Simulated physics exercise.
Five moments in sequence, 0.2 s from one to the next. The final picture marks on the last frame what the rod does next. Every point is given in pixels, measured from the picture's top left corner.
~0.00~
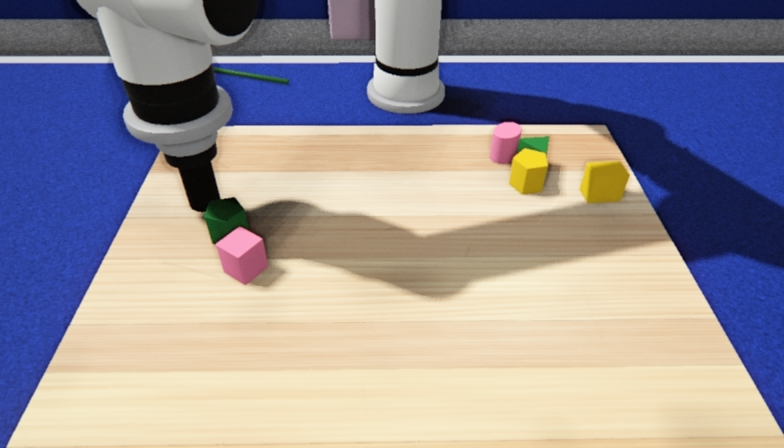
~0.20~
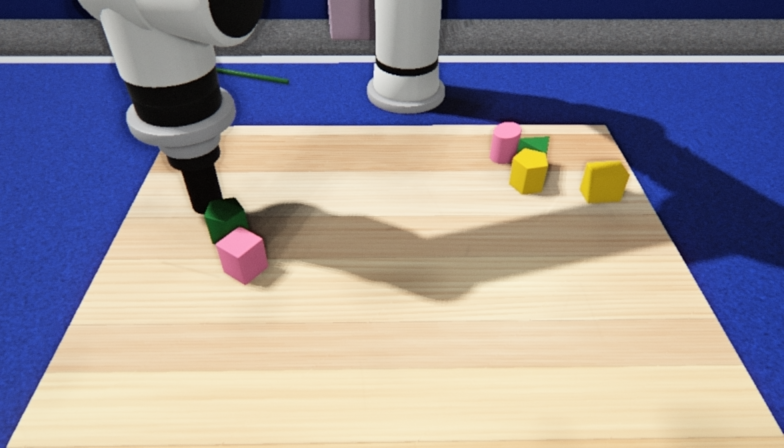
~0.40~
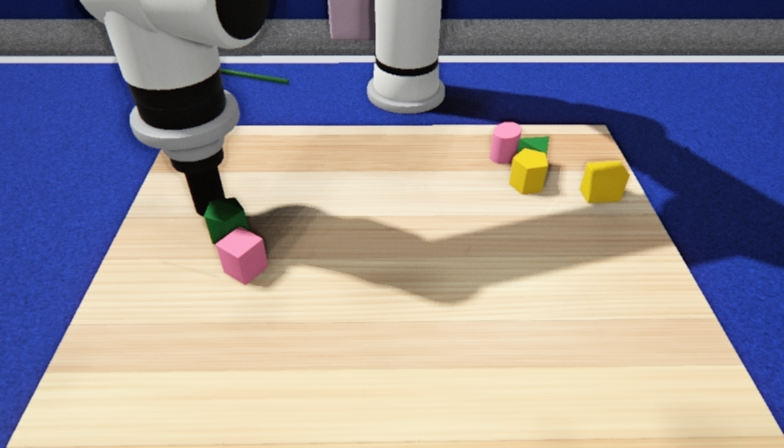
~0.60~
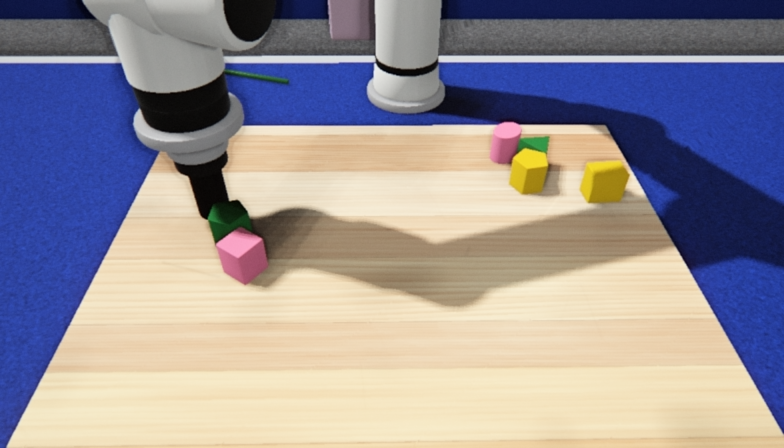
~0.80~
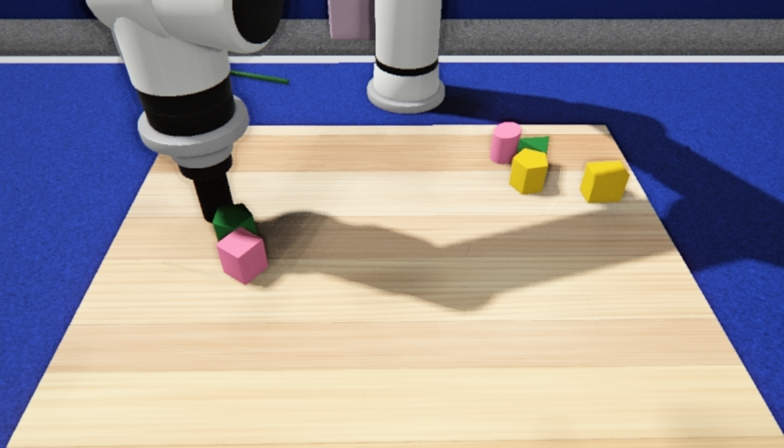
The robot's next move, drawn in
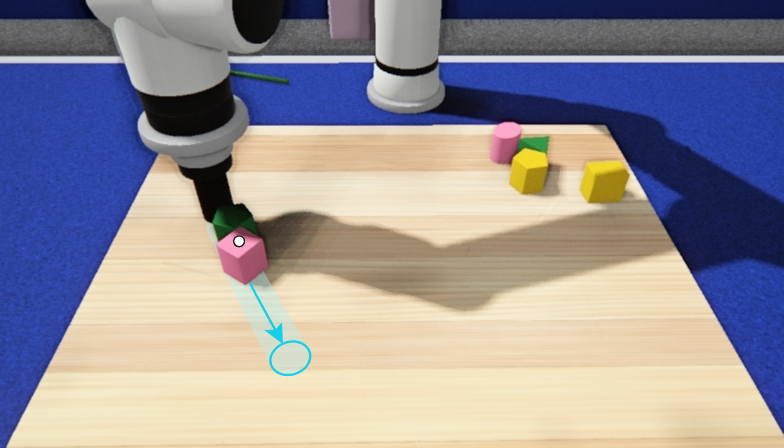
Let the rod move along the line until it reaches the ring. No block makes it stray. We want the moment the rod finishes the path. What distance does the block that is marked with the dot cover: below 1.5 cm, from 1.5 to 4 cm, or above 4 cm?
Distance: Above 4 cm.
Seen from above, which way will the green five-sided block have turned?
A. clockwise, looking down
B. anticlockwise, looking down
Correct choice: B.
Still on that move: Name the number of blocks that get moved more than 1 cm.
Here I'd predict two blocks moving more than 1 cm.
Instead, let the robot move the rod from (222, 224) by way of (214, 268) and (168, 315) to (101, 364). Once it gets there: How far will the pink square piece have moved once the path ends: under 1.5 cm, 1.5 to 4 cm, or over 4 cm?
Between 1.5 and 4 cm.
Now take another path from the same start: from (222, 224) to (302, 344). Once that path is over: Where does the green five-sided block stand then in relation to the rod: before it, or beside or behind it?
The rod still has the green five-sided block in front of it when the path ends.
The drawn path runs straight from (222, 224) to (290, 358); the dot is on the pink square piece.
What follows on the original path. One third of the way, rod (238, 254); green five-sided block (263, 247), turned 45° anticlockwise; pink square piece (274, 270), turned 30° clockwise.
Two thirds of the way, rod (261, 298); green five-sided block (294, 284), turned 70° anticlockwise; pink square piece (321, 303).
At the end, rod (288, 348); green five-sided block (316, 300), turned 100° anticlockwise; pink square piece (354, 311), turned 15° anticlockwise.
